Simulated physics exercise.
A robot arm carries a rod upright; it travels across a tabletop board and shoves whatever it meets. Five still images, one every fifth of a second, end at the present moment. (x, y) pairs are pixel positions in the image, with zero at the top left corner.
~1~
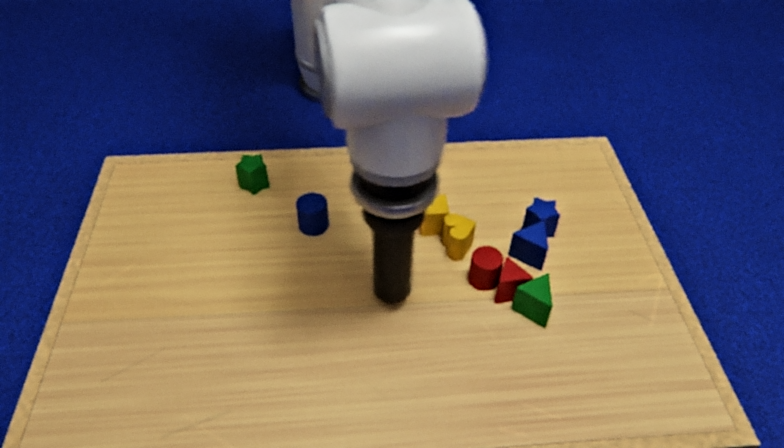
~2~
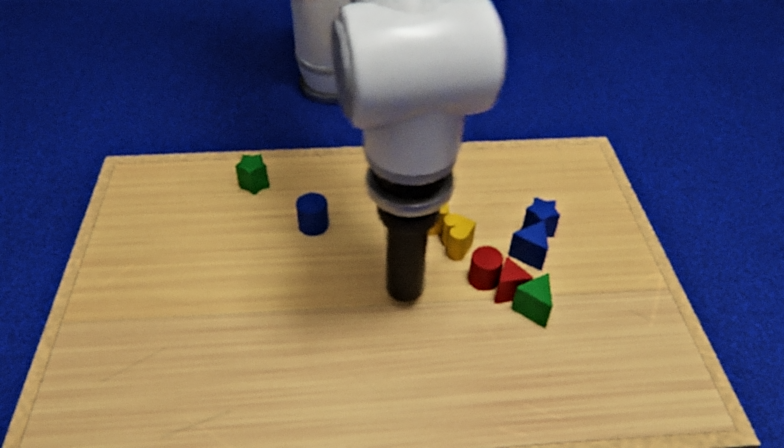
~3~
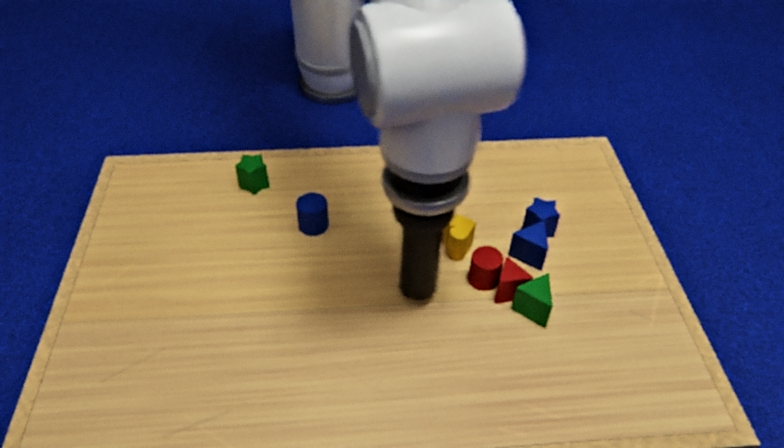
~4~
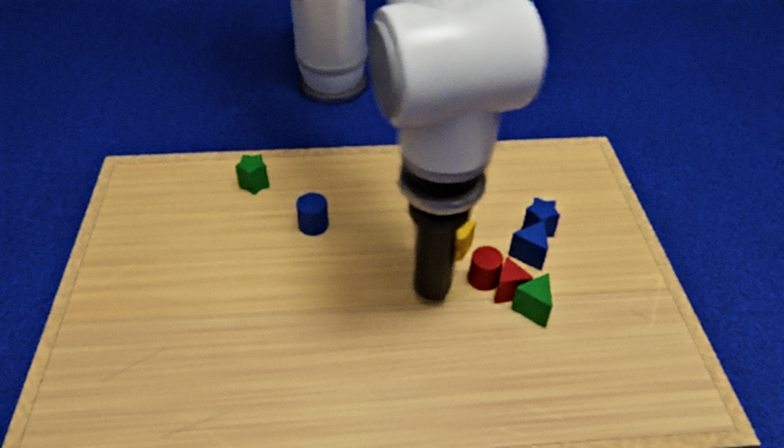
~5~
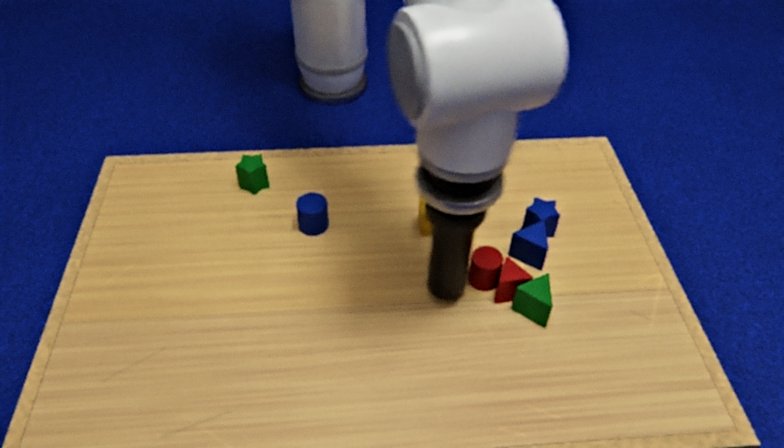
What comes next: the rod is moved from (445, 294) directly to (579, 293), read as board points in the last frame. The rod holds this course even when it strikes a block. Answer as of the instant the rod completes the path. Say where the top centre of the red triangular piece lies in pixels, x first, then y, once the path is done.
It comes to (586, 248).
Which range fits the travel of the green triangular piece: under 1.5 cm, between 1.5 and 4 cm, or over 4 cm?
Goes 1.5 to 4 cm.
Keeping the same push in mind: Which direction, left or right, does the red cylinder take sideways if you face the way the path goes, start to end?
Seen from start to end, it moves left.
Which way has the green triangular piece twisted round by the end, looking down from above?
Clockwise, looking down.
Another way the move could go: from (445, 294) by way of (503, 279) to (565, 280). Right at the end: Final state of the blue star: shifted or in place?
It ends up somewhere else.
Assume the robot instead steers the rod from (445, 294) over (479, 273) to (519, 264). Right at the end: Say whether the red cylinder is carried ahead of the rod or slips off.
Pushed ahead.
The first path, step by step. One third of the way, rod (492, 286); red cylinder (506, 248); red triangular piece (531, 264), turned 30° clockwise.
Two thirds of the way, rod (539, 286); red cylinder (519, 245); red triangular piece (567, 255), turned 25° anticlockwise; blue triangular piece (541, 231), turned 15° anticlockwise; green triangular piece (557, 296).
At the end, rod (582, 285); red cylinder (519, 245); red triangular piece (586, 248), turned 105° anticlockwise; blue triangular piece (541, 231), turned 15° anticlockwise; green triangular piece (561, 298), turned 25° clockwise.
